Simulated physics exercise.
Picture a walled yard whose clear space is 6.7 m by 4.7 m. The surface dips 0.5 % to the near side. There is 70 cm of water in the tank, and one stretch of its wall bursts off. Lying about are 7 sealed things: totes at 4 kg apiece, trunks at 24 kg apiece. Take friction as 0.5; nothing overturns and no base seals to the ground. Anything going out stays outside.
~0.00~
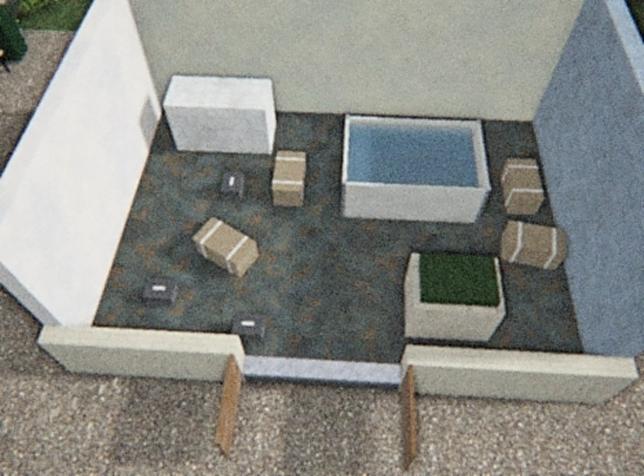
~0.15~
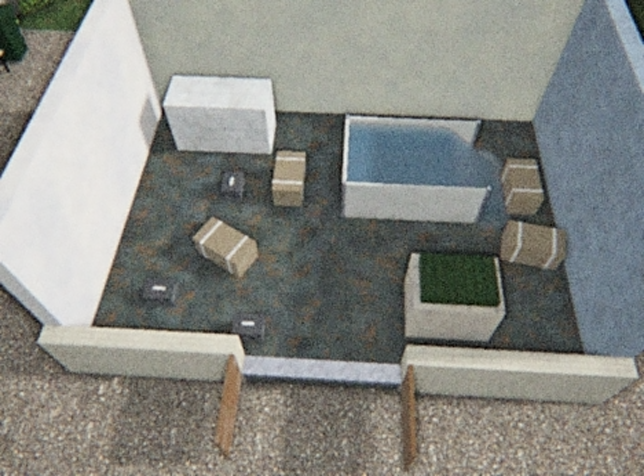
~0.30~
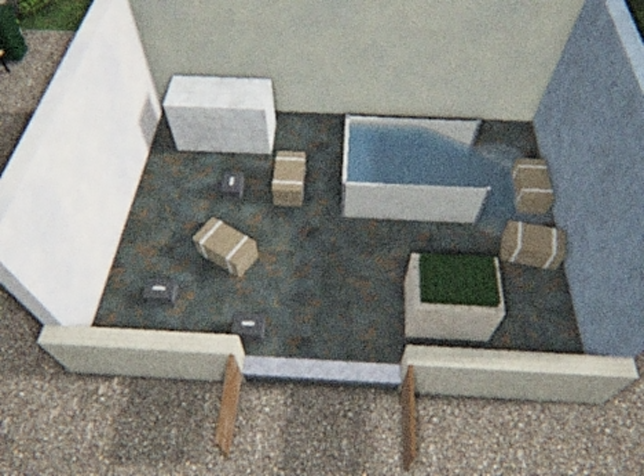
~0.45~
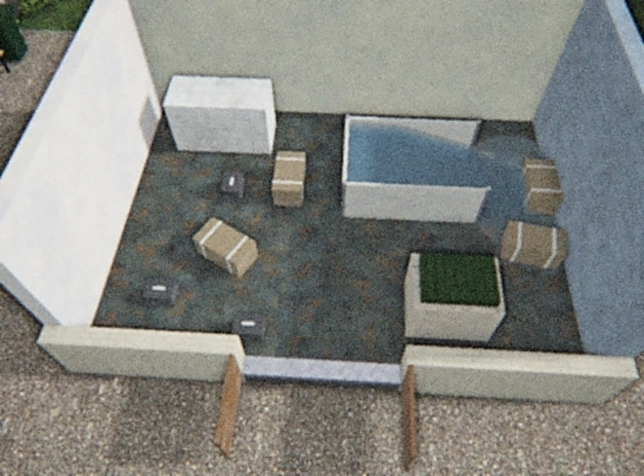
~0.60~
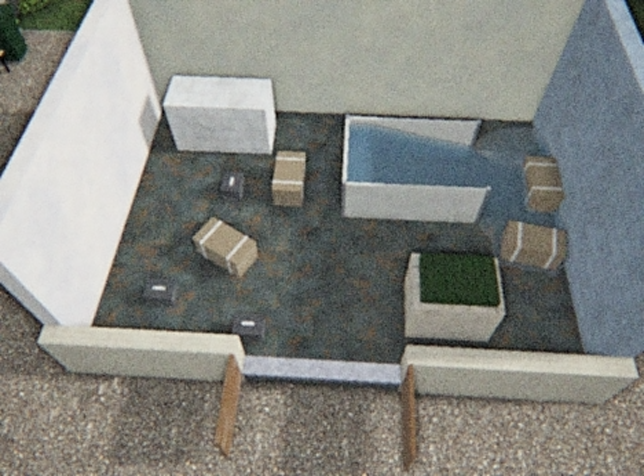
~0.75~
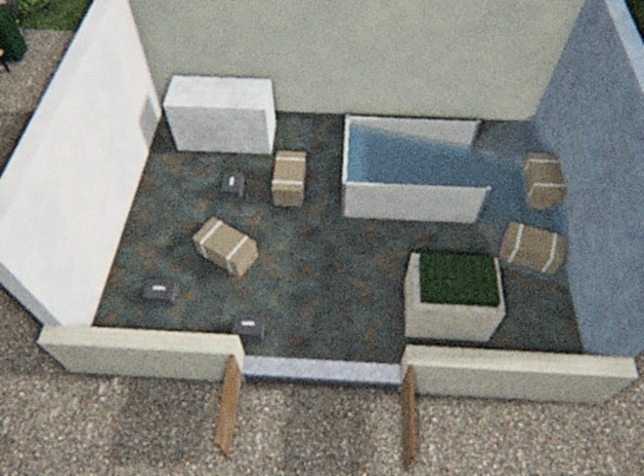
We see a walled yard with strapped boxes and a water tank whose right wall opens, letting water spread rightward across the ground; the nearest box shifts slightly right, then the box below it moves very slightly.
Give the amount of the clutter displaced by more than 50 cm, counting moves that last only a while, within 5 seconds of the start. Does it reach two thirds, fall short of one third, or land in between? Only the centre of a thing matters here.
It lands in between one and two thirds.
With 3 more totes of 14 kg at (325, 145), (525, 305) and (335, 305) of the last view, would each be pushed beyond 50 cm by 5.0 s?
Answers in order are crosses the line, crosses the line and does not cross.
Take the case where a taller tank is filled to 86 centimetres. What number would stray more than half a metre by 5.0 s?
You'd get 6 in that case.
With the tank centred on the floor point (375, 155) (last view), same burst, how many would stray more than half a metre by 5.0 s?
Then 3 of them would.
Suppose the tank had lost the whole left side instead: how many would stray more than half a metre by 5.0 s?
Count: 5.
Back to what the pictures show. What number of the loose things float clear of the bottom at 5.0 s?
At that time the total is 1.
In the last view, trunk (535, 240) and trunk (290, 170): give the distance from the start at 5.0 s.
First: 80 cm. Second: 0 cm.
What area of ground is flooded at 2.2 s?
Wet area: Approx. 11.5 m2.
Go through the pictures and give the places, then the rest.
A trunk at (525, 178), on the bottom; a trunk at (537, 238) rests on the ground; water covers 2.6 m2; 0 of 7 have shifted, in the first picture.
A trunk at (525, 178) rests on the ground; a trunk at (537, 238), on the bottom; 3.4 m2 under water; 0 of 7 have shifted, in the second picture.
A trunk at (535, 178) rests on the ground, 14 cm from its start; a trunk at (537, 238) rests on the ground; 4.1 m2 under water; 1 of 7 have shifted, in the third picture.
A trunk at (544, 178) rests on the ground, 28 cm from its start; a trunk at (537, 238), on the bottom; 5.1 m2 under water; 1 of 7 have shifted, in the fourth picture.
A trunk at (545, 176) rests on the ground, 28 cm from its start; a trunk at (537, 238) rests on the ground; water covers 5.3 m2; 1 of 7 have shifted, in the fifth picture.
A trunk at (547, 173) floats, 27 cm from its start; a trunk at (536, 241) rests on the ground, 6 cm from its start; 5.6 m2 under water; 2 of 7 have shifted, in the sixth picture.
After 1.1 s 0 of 7 are over 50 cm from their spots; 1 afloat.
After 2.2 s 2 of 7 are over 50 cm from their spots; 1 afloat.
After 3.5 s 2 of 7 are over 50 cm from their spots; 2 afloat.
After 5.0 s 4 of 7 are over 50 cm from their spots, and 4 have been at some point; 1 afloat.
